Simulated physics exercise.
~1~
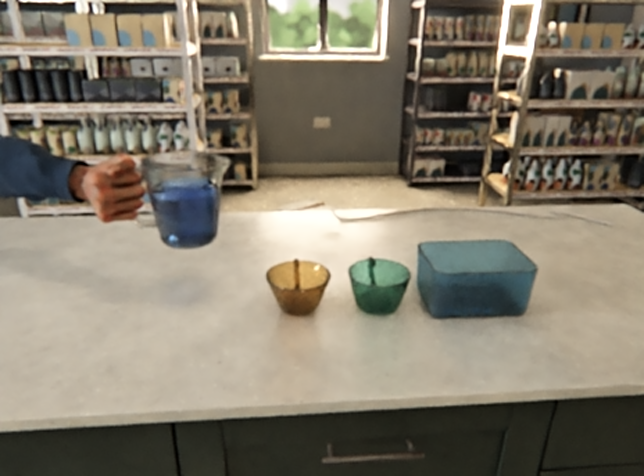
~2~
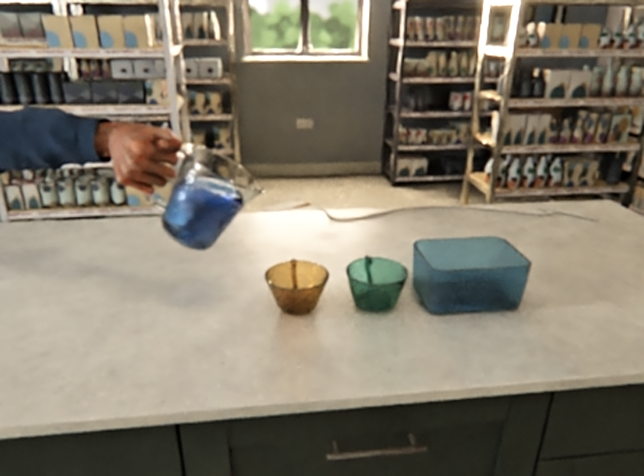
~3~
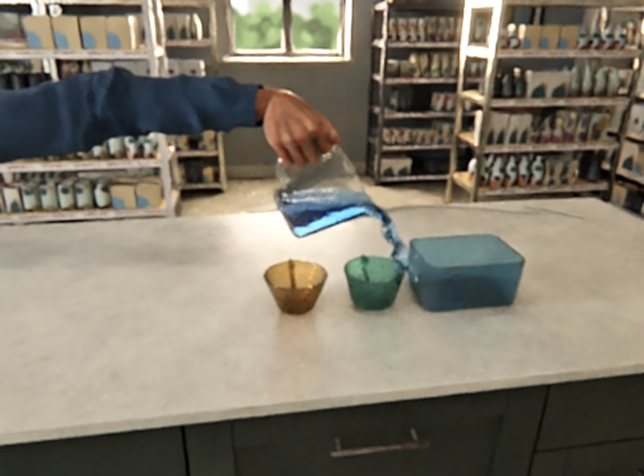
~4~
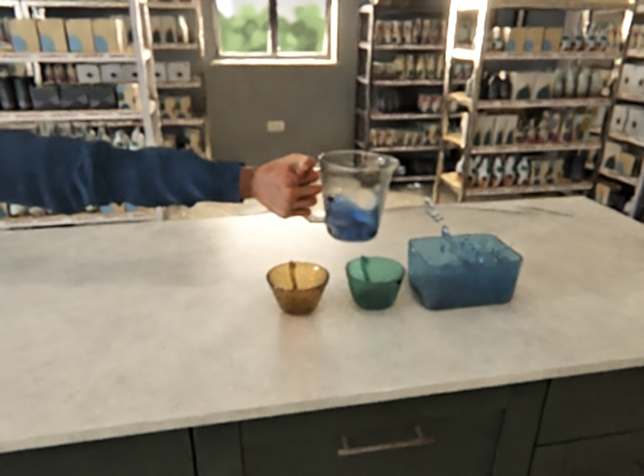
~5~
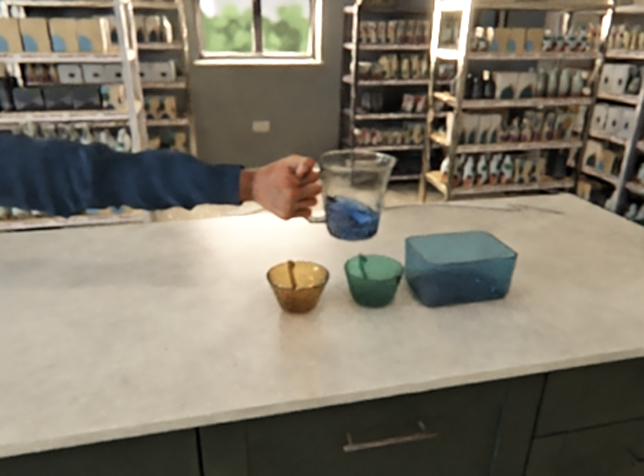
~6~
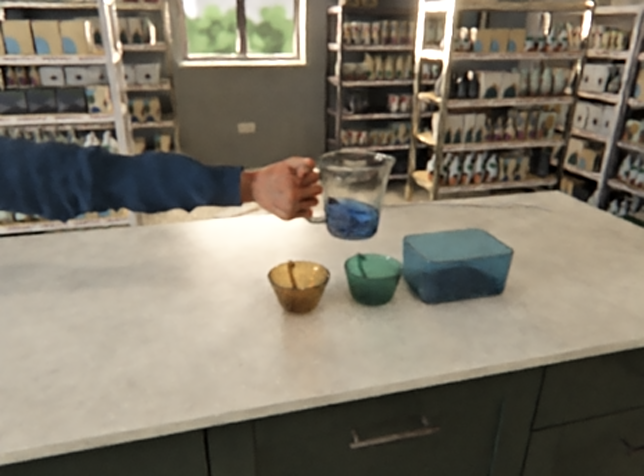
A hand tips blue water from a glass jug into the blue box, then rights it.
